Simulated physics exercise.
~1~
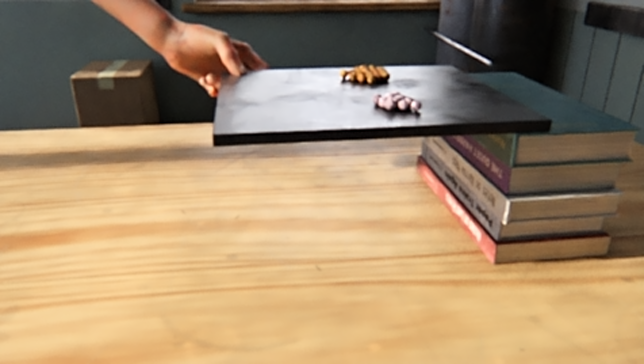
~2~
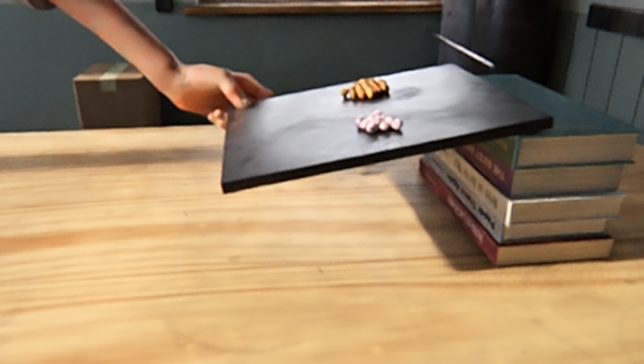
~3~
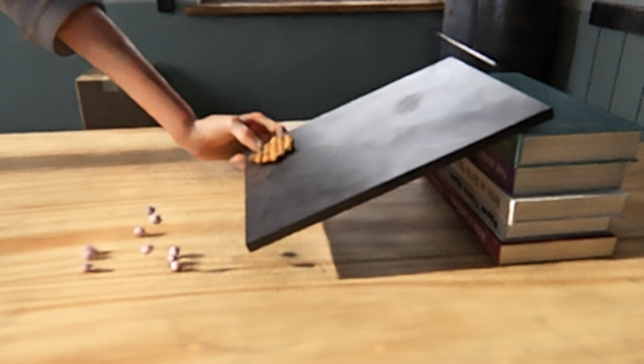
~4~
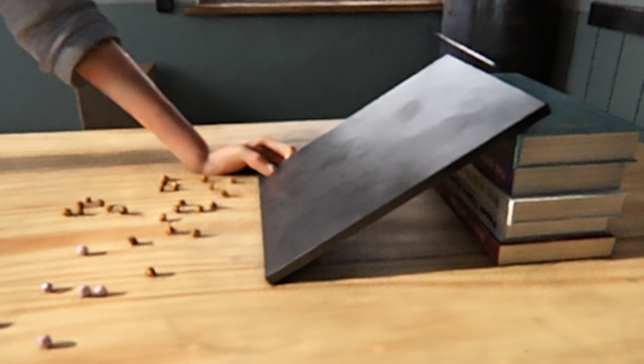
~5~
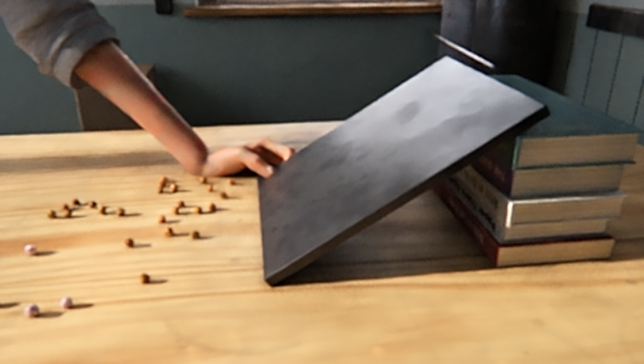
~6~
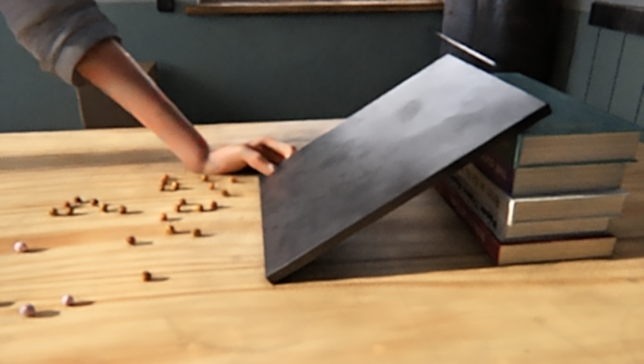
On a wooden counter, a hand lowers a dark board, spilling pink and brown bits leftward.
